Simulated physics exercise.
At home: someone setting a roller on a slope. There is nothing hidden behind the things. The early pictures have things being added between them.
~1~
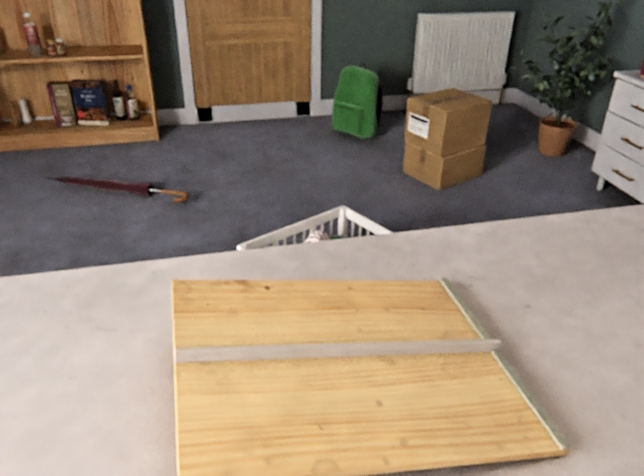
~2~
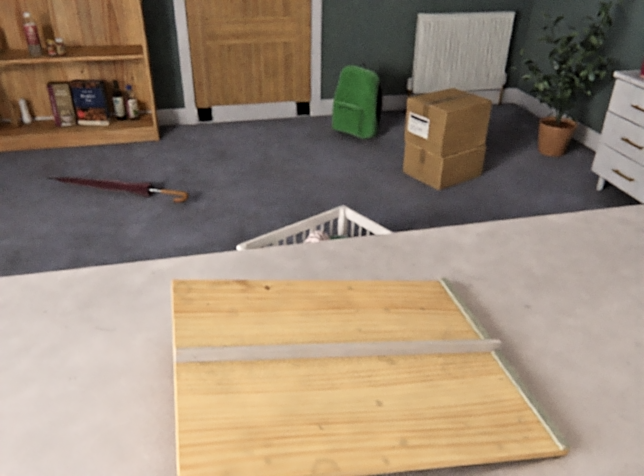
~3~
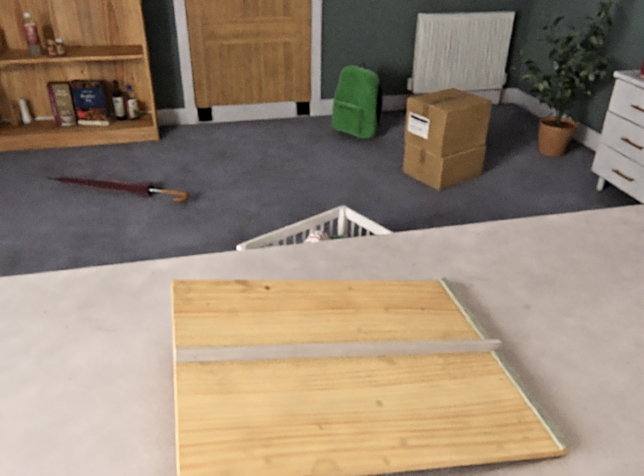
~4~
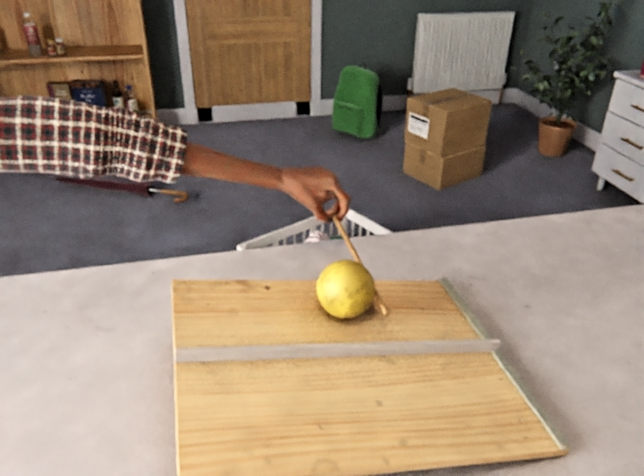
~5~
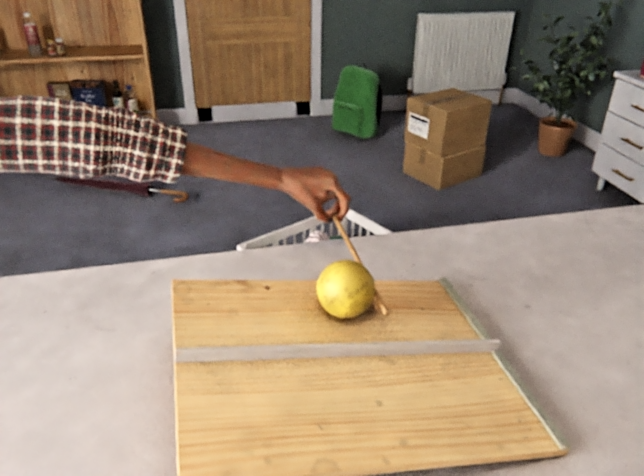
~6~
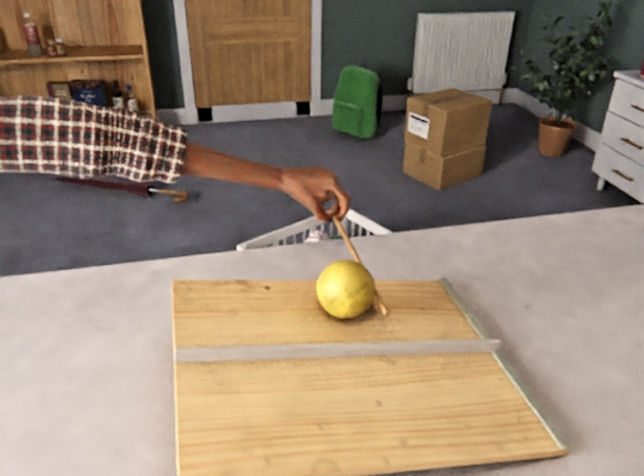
Hand in a checked sleeve holding a thin stick against a yellow ball on a wooden board, first seen empty, barely moving.
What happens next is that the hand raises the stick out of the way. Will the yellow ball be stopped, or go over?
The yellow ball falls off the end.
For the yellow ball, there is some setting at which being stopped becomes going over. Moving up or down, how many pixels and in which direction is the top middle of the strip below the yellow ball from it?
Up, by around 4 pixels.
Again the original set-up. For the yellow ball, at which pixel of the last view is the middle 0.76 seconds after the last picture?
(487, 289), roughly.
Then, 0.76 s later than the last frame, yellow ball off the board near (487, 289).
When it is over, the yellow ball rolls off the board.
